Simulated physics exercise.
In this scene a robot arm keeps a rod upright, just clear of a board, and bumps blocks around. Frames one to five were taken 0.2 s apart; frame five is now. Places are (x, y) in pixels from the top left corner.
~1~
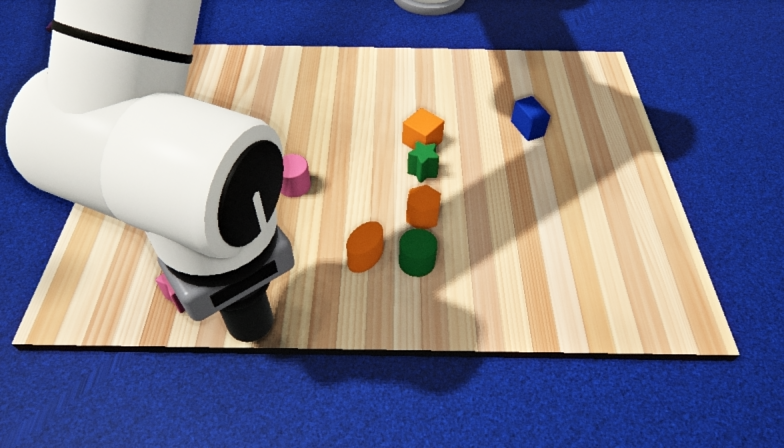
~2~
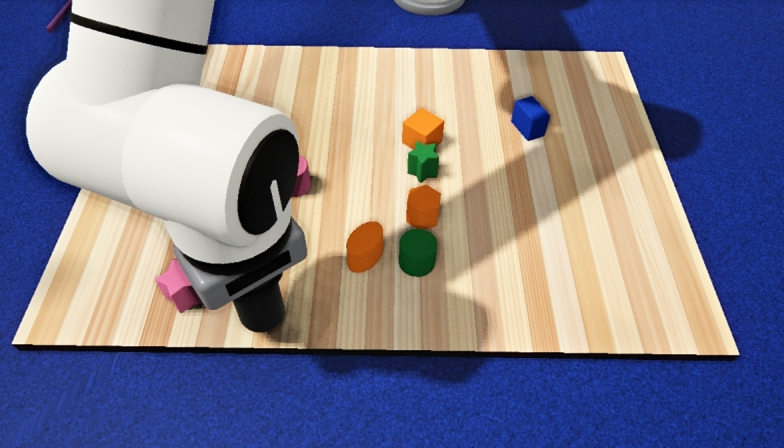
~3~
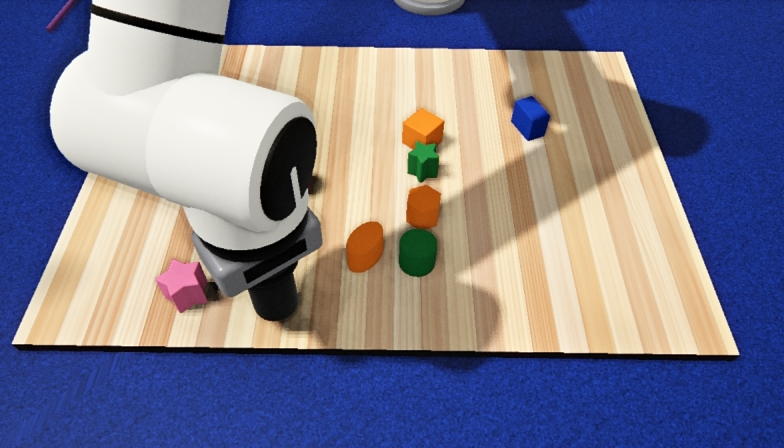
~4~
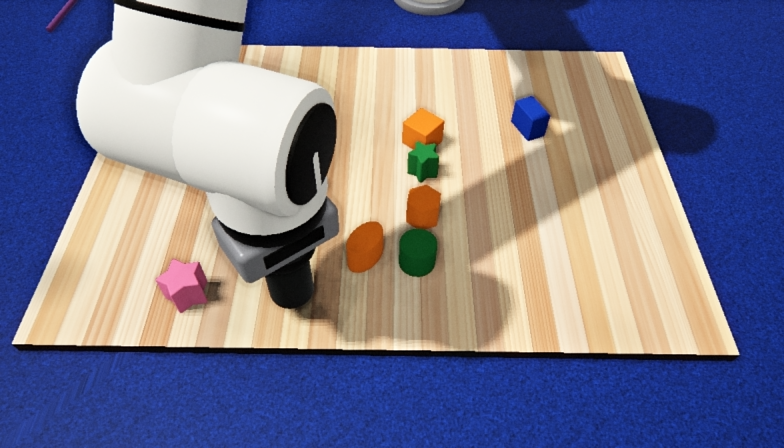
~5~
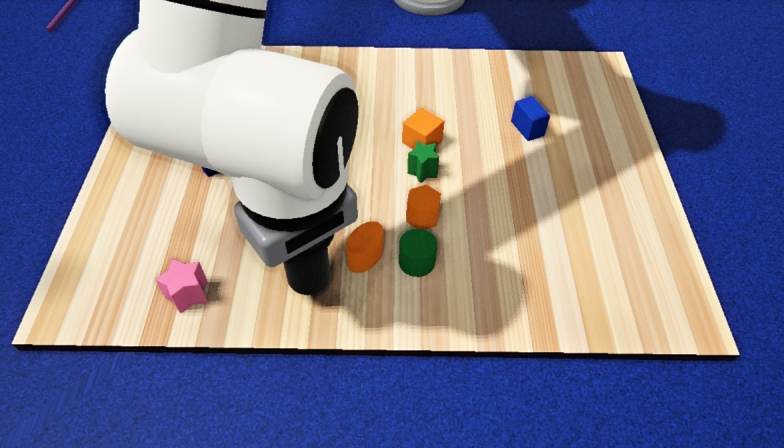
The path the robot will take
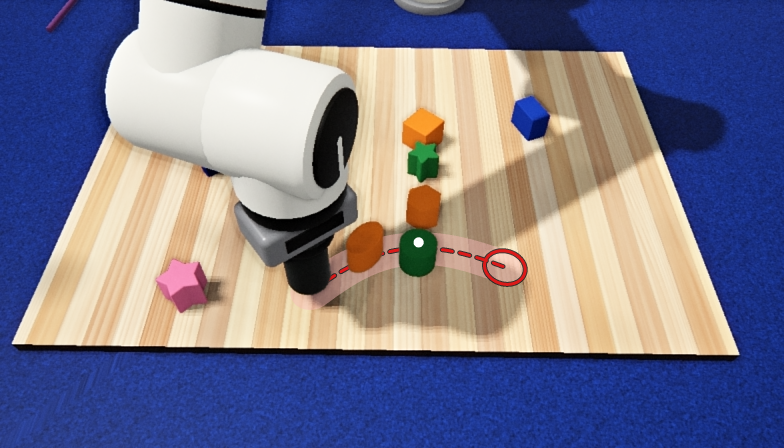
A white robot arm with a black rod slid steadily right and slightly away across a striped wooden board, uncovering a pink star and nearing an orange oval block, while the colorful blocks stayed still.
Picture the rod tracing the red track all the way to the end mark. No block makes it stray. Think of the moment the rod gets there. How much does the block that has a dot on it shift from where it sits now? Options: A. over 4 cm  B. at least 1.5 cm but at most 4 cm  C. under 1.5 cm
Answer: A.
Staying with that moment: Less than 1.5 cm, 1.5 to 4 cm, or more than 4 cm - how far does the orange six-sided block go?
It goes a little way, 1.5 to 4 cm.
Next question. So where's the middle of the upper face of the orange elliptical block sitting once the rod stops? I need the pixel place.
It is going to be at (417, 202).
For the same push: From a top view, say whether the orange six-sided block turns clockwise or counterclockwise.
Viewed from overhead, the orange six-sided block winds up turned clockwise.
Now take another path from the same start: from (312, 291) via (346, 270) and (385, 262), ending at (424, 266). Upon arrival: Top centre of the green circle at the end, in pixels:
Pixel (466, 243).
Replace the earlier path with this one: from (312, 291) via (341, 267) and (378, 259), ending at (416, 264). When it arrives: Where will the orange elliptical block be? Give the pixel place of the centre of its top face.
Around (421, 216).
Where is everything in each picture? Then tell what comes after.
Tip of the rod (251, 323), middles of tops, orange elliptical block (365, 237), green circle (419, 242), orange six-sided block (424, 197), in the first picture.
Rod (263, 314), nothing pushed, in the second picture.
Rod (277, 303), nothing pushed, in the third picture.
Rod (292, 291), nothing pushed, in the fourth picture.
Rod (309, 278), orange elliptical block (365, 237), green circle (419, 242), orange six-sided block (424, 197), in the fifth picture.
The line goes from (312, 291) by way of (371, 257) and (438, 249) to (505, 267); the dot is on the green circle.
What follows on the original path. One third of the way, rod (372, 243); orange elliptical block (398, 212), turned 30° anticlockwise.
Two thirds of the way, rod (440, 235); orange elliptical block (417, 202), turned 120° anticlockwise; green circle (472, 251); orange six-sided block (433, 182), turned 50° clockwise.
At the end, rod (509, 254); orange elliptical block (417, 202), turned 120° anticlockwise; green circle (524, 282); orange six-sided block (433, 182), turned 50° clockwise.
